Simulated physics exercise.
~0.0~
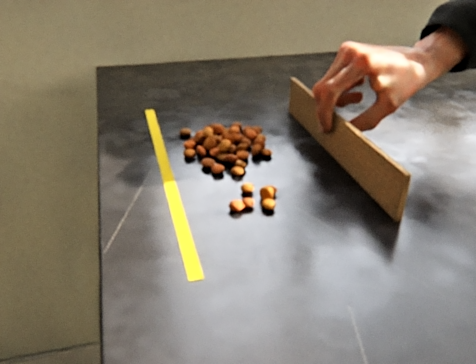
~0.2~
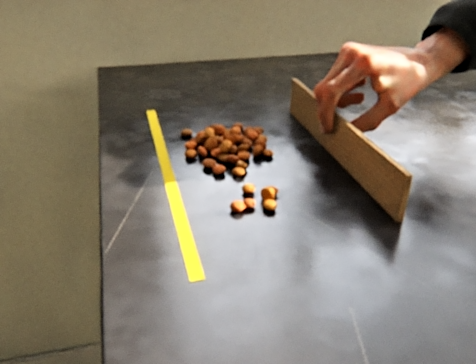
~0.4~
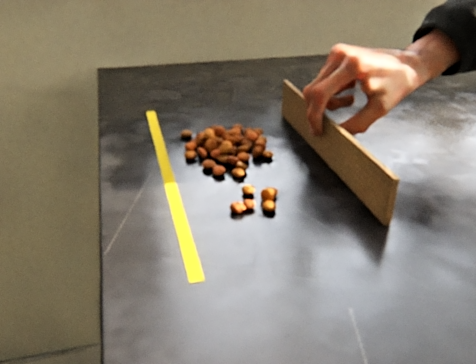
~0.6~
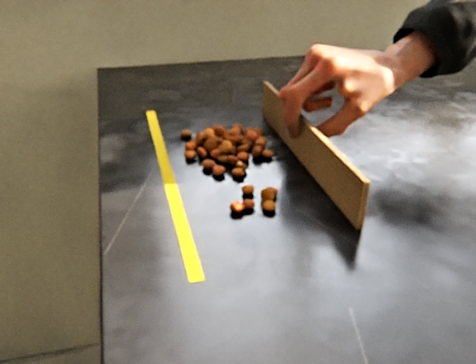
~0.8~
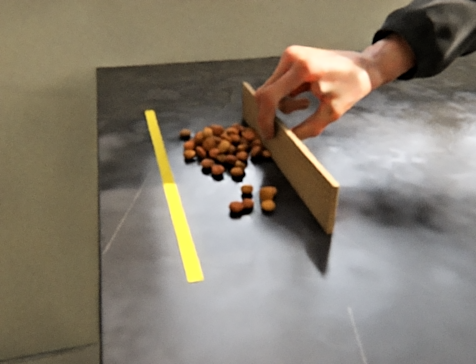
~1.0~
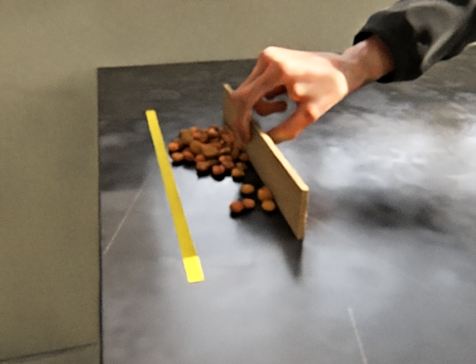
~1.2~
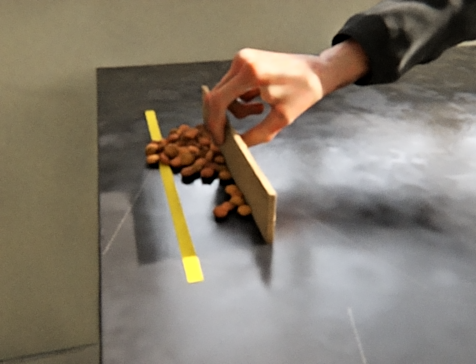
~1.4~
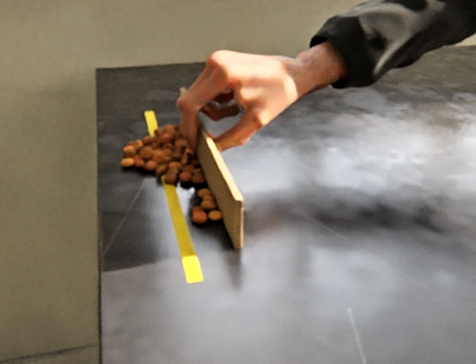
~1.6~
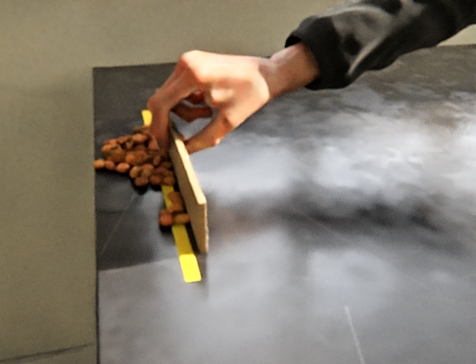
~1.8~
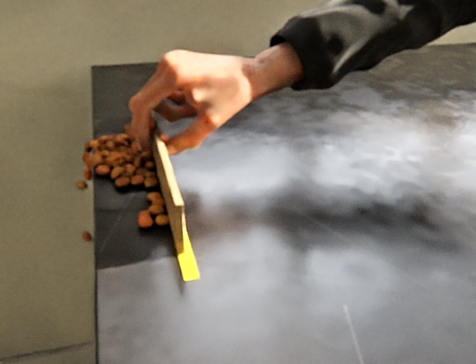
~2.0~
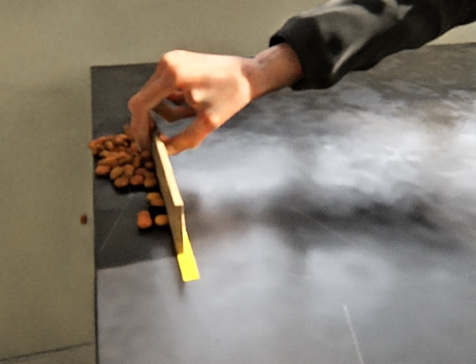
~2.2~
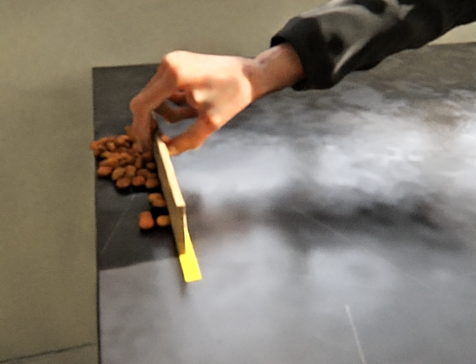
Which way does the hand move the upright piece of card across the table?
The hand moves the card to the left, toward the yellow strip and the table's edge.
